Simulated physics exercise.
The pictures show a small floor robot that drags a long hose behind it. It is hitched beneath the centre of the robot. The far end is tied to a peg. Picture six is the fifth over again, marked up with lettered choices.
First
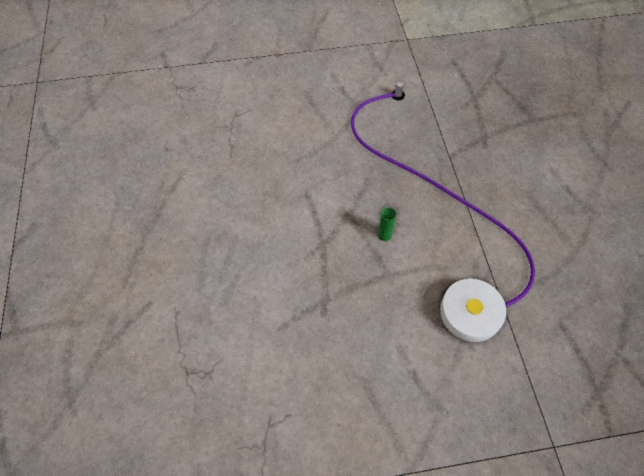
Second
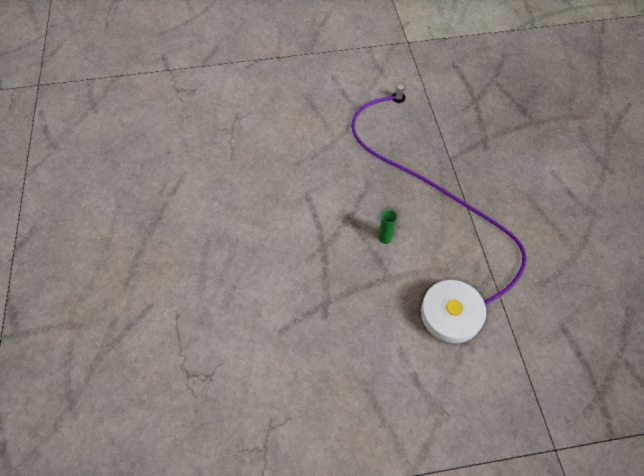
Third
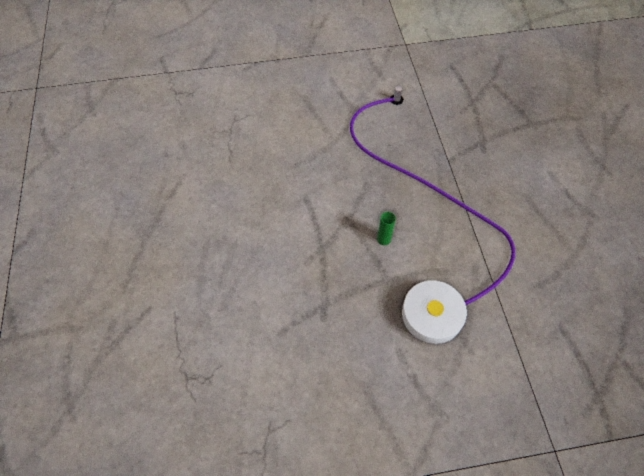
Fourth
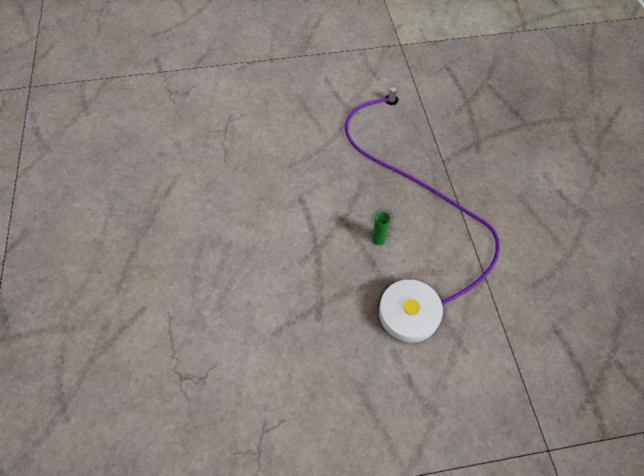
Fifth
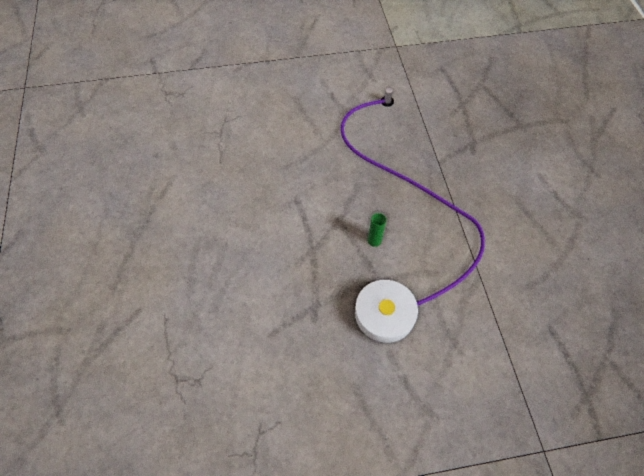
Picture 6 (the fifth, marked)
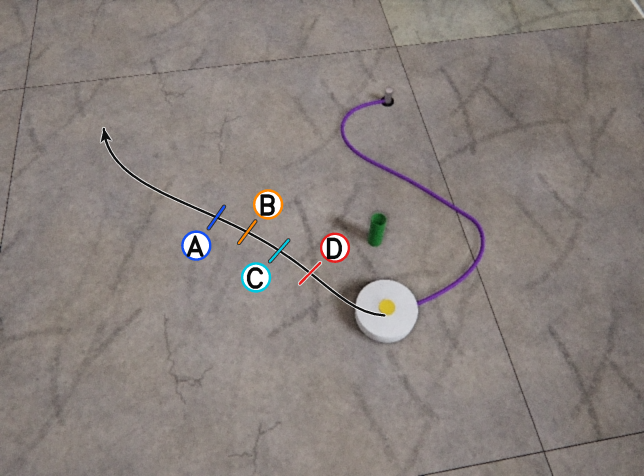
A round white robot slides left across the floor past a green post, trailing a purple hose.
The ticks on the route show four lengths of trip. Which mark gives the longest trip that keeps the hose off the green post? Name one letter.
The farthest safe stop is C.
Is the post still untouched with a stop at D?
Yes.
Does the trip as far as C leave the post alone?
For that mark, yes.
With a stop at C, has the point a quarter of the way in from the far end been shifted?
By then, no.
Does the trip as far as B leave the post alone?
No.
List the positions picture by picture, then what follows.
The first picture shows robot (472, 311); peg (399, 90); green post (387, 225).
The second picture shows robot (453, 312); peg (400, 92).
The third picture shows robot (433, 312); peg (398, 94).
The fourth picture shows robot (410, 311); peg (393, 95).
The fifth picture shows robot (386, 311); peg (388, 96); green post (377, 230).
On the marked copy, A at (217, 217); B at (247, 232); C at (279, 251); D at (310, 273); the route from (384, 315) via (220, 219) to (104, 129).
With C. Early on, robot (342, 293), middle of the hose (430, 194).
Further on, robot (308, 267), middle of the hose (430, 194).
At the end, robot (279, 246), middle of the hose (430, 194); nothing has been touched.
As for the rest, A brings the hose against the post; B brings the hose against the post; D is safe but short.
